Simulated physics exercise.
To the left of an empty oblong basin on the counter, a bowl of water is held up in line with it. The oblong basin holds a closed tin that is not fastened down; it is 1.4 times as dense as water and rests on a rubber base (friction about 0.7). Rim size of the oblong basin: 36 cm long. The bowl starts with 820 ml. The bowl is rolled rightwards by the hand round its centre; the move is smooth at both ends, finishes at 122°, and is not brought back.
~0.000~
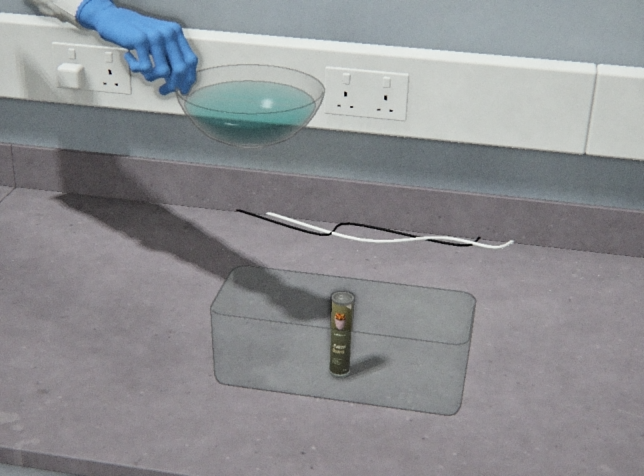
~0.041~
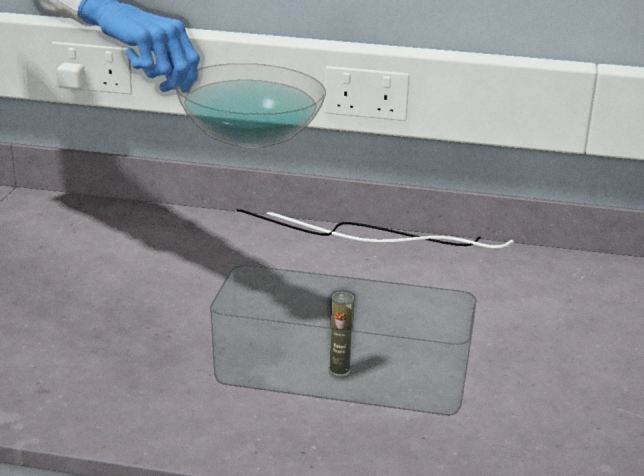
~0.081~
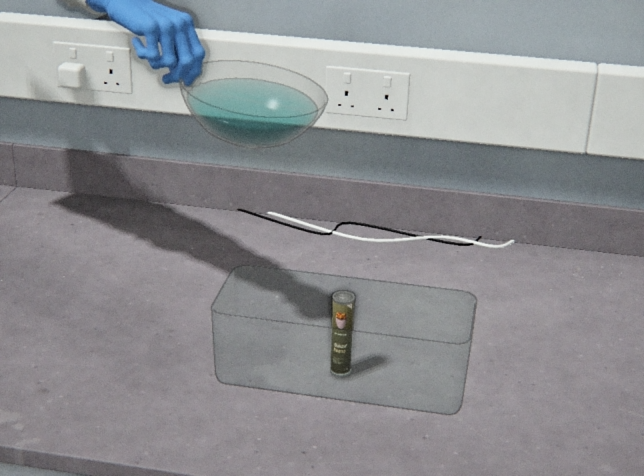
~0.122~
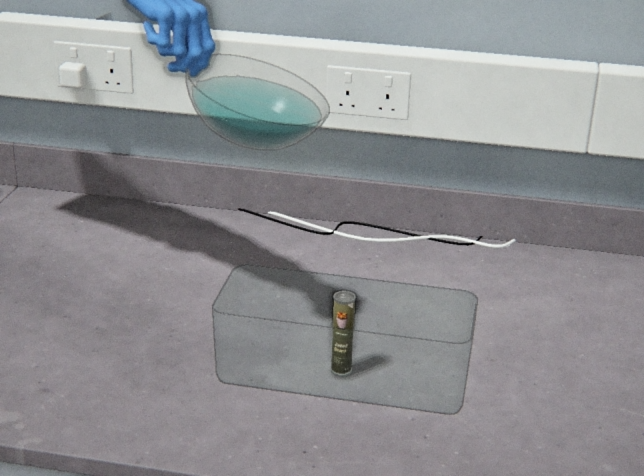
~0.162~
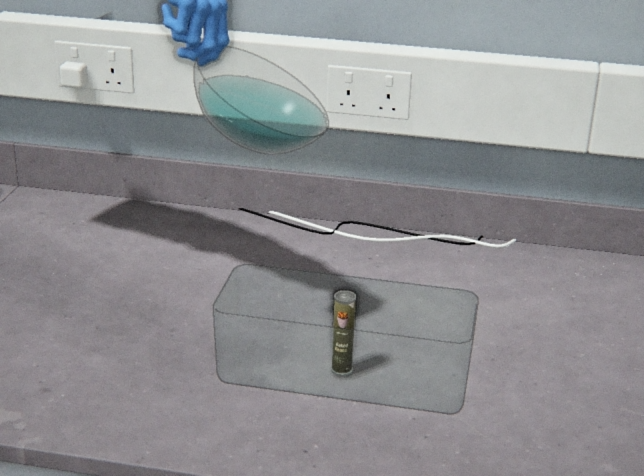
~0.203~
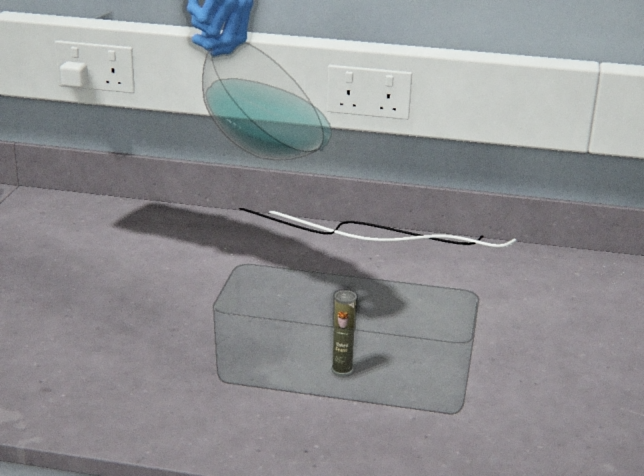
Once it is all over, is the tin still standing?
It will weather it.
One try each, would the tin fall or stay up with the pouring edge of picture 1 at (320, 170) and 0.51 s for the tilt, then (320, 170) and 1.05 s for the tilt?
Try 1: Tipped over; try 2: Still standing.
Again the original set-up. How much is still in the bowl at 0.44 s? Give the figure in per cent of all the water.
Roughly 0 per cent.
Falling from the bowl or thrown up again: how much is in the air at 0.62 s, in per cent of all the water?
I'd say some 14 per cent is in the air.
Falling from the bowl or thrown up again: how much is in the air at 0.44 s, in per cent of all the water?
My guess is roughly 68 %.
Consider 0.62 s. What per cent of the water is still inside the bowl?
I'd say some 0 per cent remains.
After 0.44 s the tilt is 117° and 0 per cent is still to pour; the tin stands where it began.
After 0.62 s the tilt is 122° and 0 per cent is still to pour; the tin stands where it began.
After 0.81 s the tilt is 122° and 0 per cent is still to pour; the tin stands where it began.
After 1.01 s the tilt is 122° and 0 per cent is still to pour; the tin stands where it began.
In the end the tin stands where it began.
